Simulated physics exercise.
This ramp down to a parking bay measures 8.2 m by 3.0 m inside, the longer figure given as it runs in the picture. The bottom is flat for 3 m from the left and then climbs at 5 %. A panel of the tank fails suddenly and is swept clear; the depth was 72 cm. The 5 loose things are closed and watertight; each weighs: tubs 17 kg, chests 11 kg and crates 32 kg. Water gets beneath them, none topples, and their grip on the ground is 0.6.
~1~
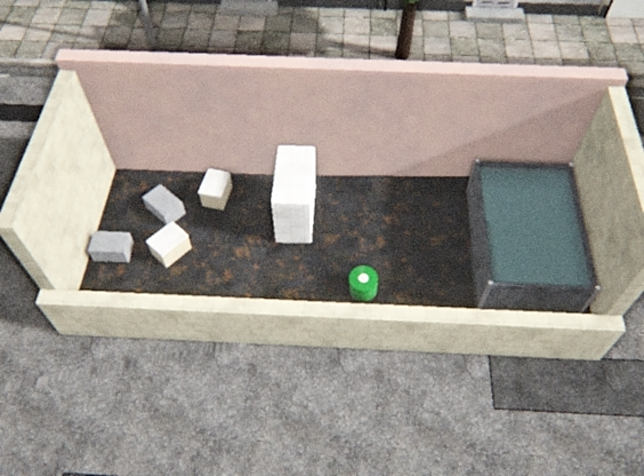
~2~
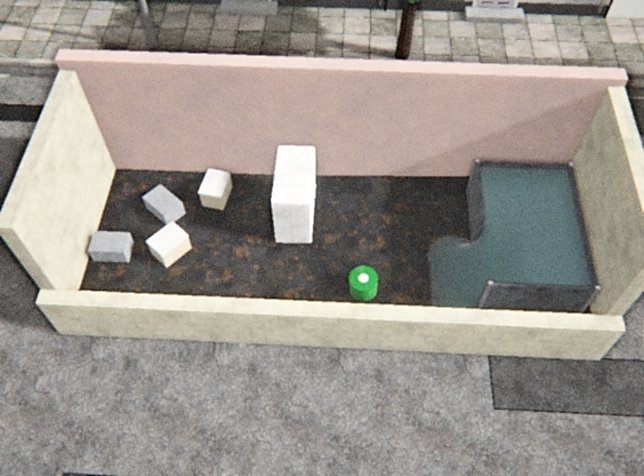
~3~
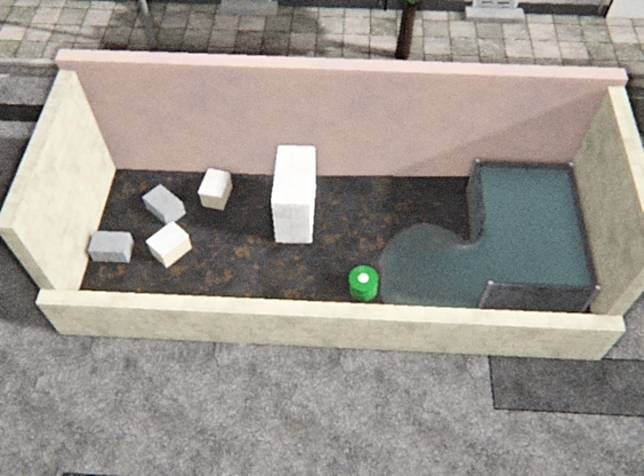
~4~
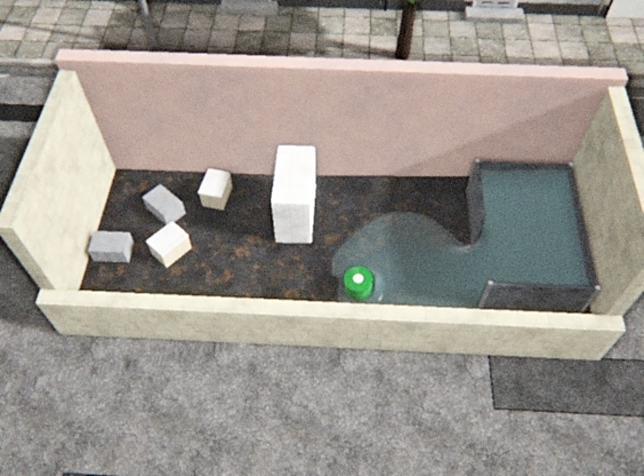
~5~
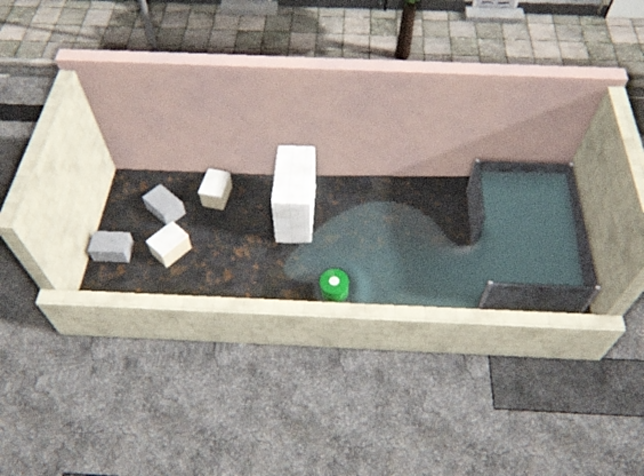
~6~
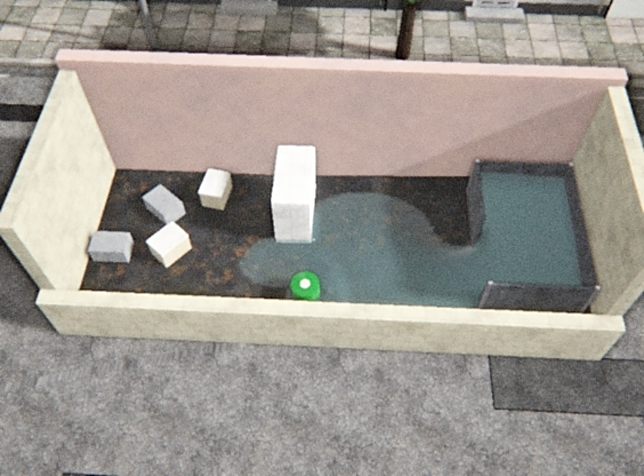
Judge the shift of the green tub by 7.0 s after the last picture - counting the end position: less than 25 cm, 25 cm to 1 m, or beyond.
Green tub travels far.
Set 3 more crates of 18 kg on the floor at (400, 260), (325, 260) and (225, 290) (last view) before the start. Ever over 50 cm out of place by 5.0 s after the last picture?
In turn: Past it, more, more.
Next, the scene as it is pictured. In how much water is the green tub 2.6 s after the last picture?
Roughly 30 cm.
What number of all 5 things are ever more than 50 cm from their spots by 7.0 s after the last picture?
That makes 5.
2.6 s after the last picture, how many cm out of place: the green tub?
Roughly 400 cm by then.
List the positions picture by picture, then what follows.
The green tub at (364, 278) rests on the ground; 3.5 m2 under water; 0 of 5 have shifted, in the first frame.
The green tub at (364, 278), on the bottom; water covers 4.5 m2; 0 of 5 have shifted, in the second frame.
The green tub at (364, 278) rests on the ground; water covers 6.0 m2; 0 of 5 have shifted, in the third frame.
The green tub at (359, 279) rests on the ground, 8 cm from its start; 7.4 m2 under water; 1 of 5 have shifted, in the fourth frame.
The green tub at (335, 281) rests on the ground, 46 cm from its start; water covers 8.9 m2; 1 of 5 have shifted, in the fifth frame.
The green tub at (306, 284) rests on the ground, 93 cm from its start; 10.4 m2 under water; 1 of 5 have shifted, in the sixth frame.
Then, 0.6 s after the last picture the green tub is near (204, 270), 2.6 m from its start, aground; 0 afloat.
Then, 2.6 s after the last picture the green tub is near (105, 267), 4.1 m from its start, afloat; 5 afloat.
Then, 4.6 s after the last picture the green tub is near (100, 242), 4.4 m from its start, afloat; 5 afloat.
Then, 7.0 s after the last picture the green tub is near (98, 230), 4.5 m from its start, afloat; 5 afloat.
